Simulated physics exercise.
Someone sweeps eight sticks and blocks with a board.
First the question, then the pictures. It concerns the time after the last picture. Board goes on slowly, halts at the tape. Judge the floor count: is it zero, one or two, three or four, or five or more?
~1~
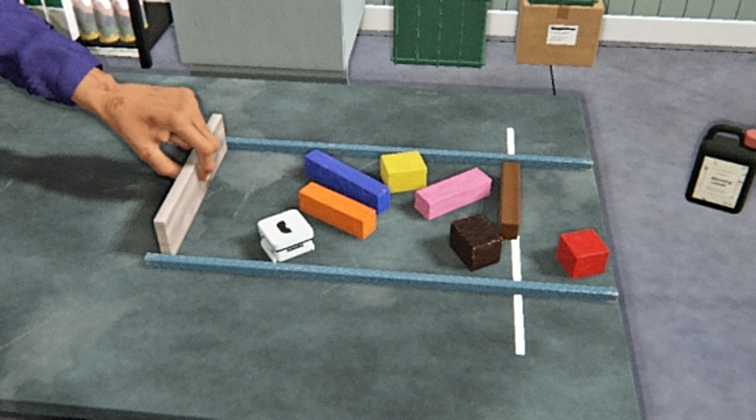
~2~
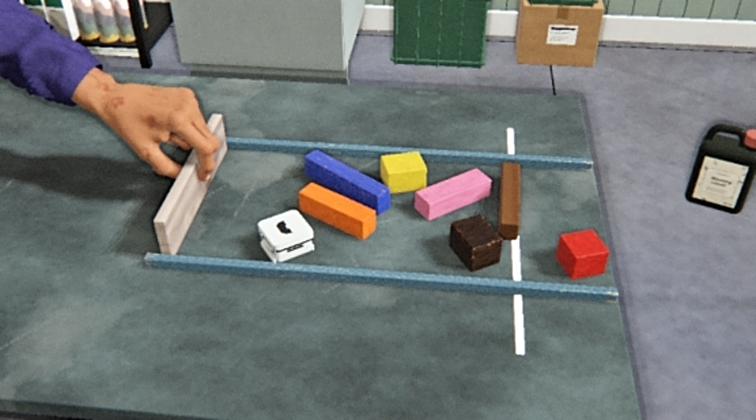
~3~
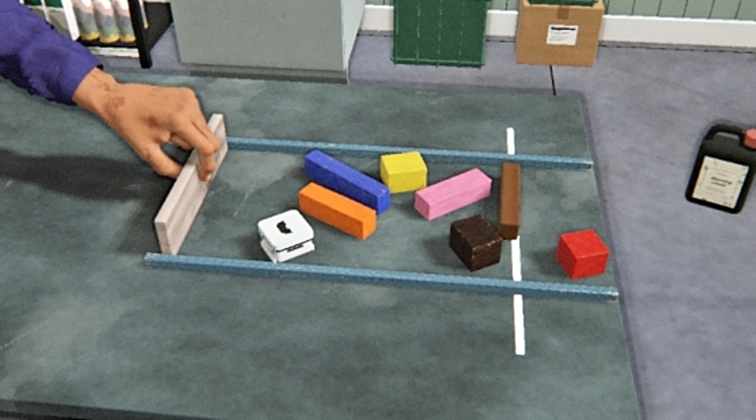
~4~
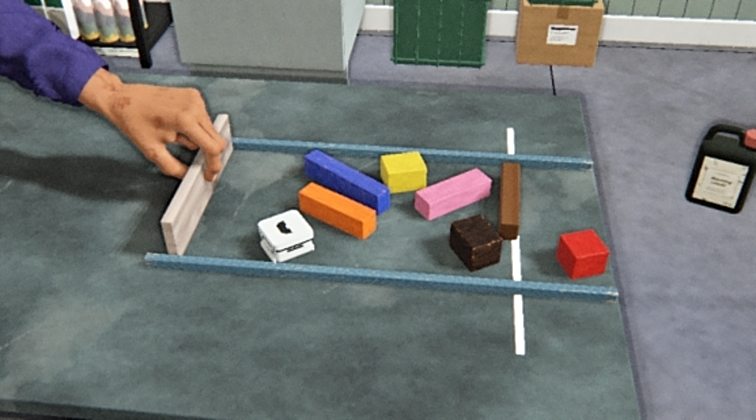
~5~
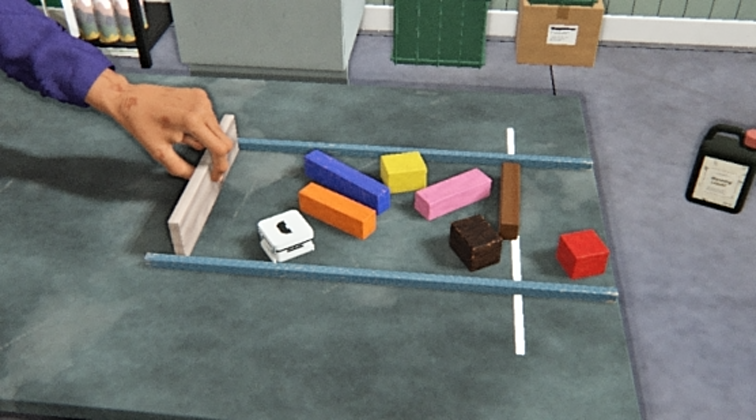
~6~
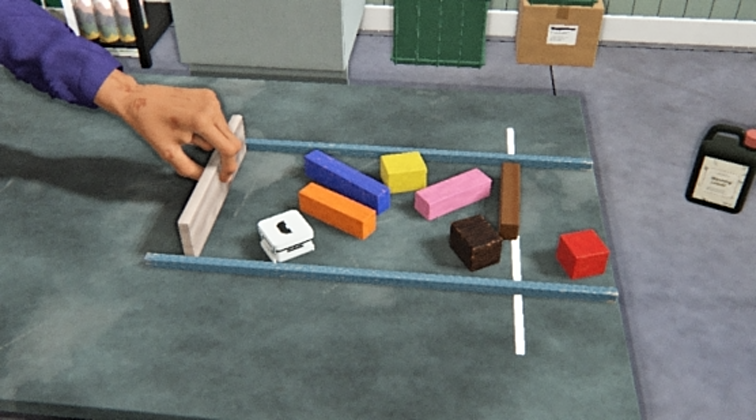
The floor count is one or two.
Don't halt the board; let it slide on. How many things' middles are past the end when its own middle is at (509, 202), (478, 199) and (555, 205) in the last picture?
The counts would come out as 2, 0 and 4.
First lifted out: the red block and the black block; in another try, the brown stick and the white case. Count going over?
First 0, then 0.
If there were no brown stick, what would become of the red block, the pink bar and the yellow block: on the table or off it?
Note: Red block is off by the end; pink bar is on by the end; yellow block is on by the end.
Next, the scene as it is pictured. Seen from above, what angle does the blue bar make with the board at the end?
The angle is some 30°.
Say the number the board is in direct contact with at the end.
3 of them.
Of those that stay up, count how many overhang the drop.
2 in all.
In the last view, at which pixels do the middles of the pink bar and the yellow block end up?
First at (585, 192); second at (549, 172).
Soon after, none off yet; red block at rest near (582, 254); brown stick at rest near (510, 200); black block at rest near (475, 243).
In the end, the number that fall off is one or two; gone, brown stick and red block.
